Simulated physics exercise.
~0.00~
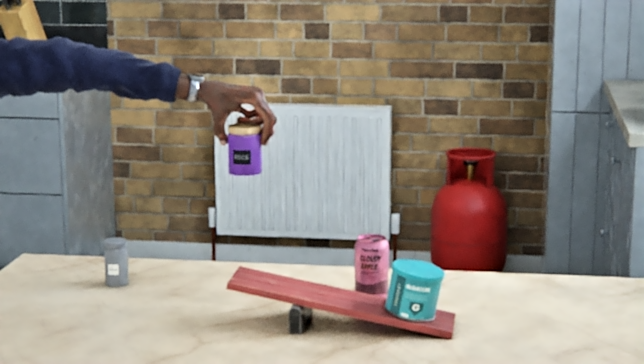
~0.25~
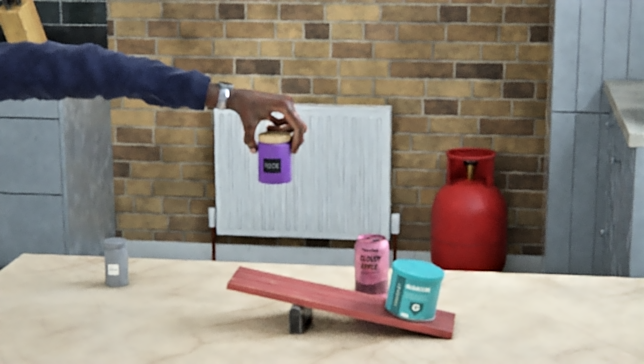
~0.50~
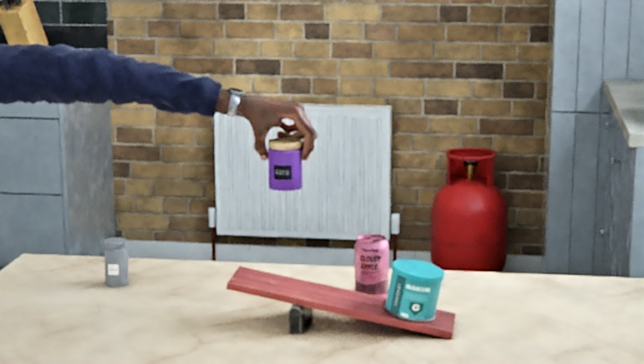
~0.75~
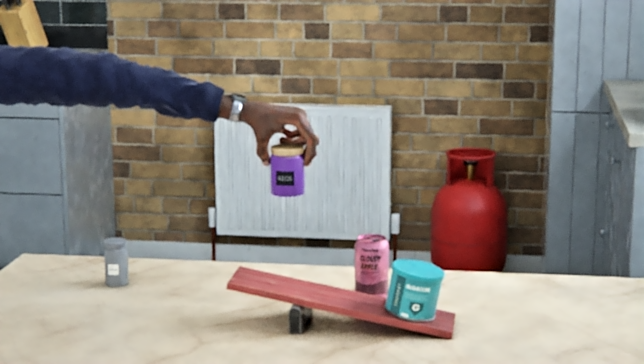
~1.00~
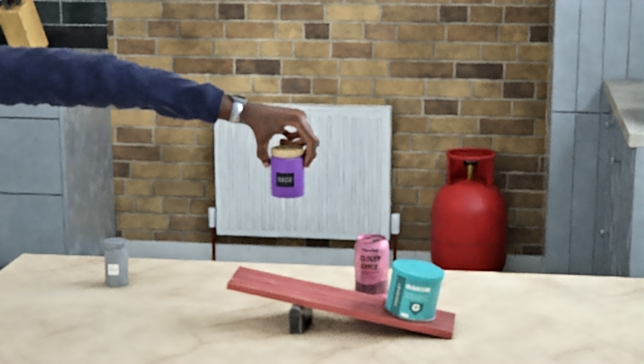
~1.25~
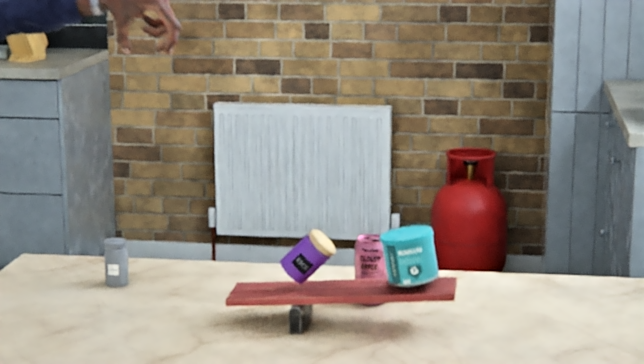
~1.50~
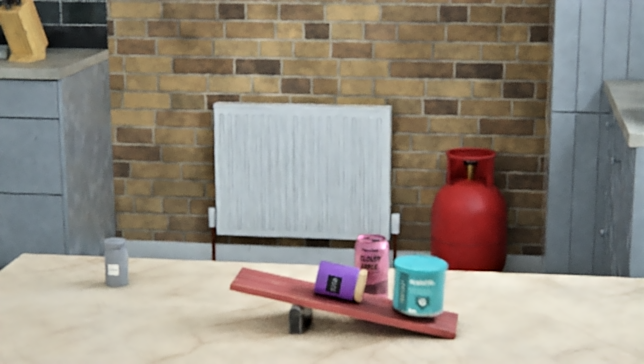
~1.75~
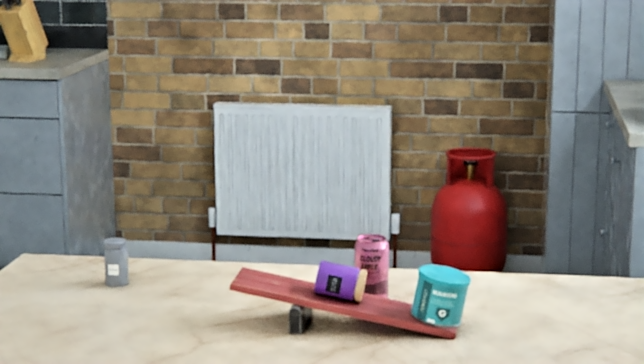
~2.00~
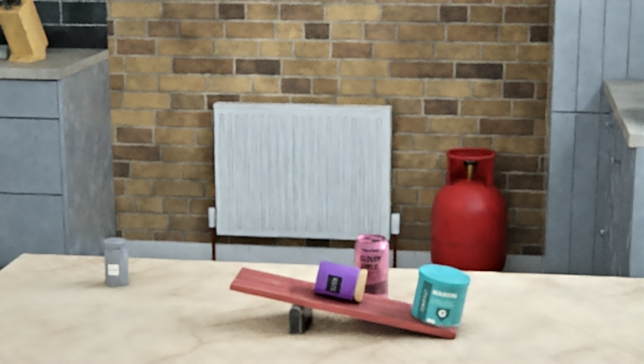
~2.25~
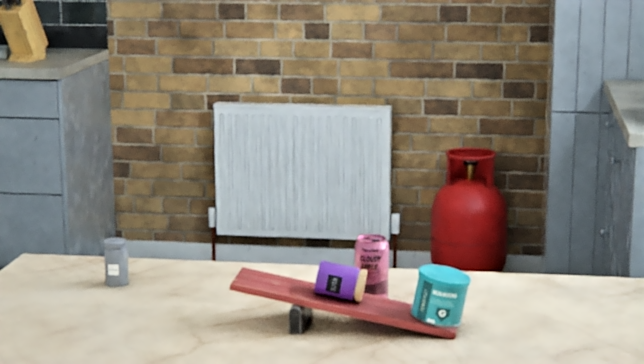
A hand holding an upright purple jar moves in from the left over a kitchen table, where a red plank rests on a small block, its right end down under a pink can and a turquoise tub. The hand pauses above the plank, lets go and draws back to the left. The jar drops onto the plank and leans over as the plank swings toward level and the tub lifts. The plank then tips back down to the right, and the jar topples onto its side. The tub shifts slightly right, and everything settles with the plank sloping as before, all three items still on it.
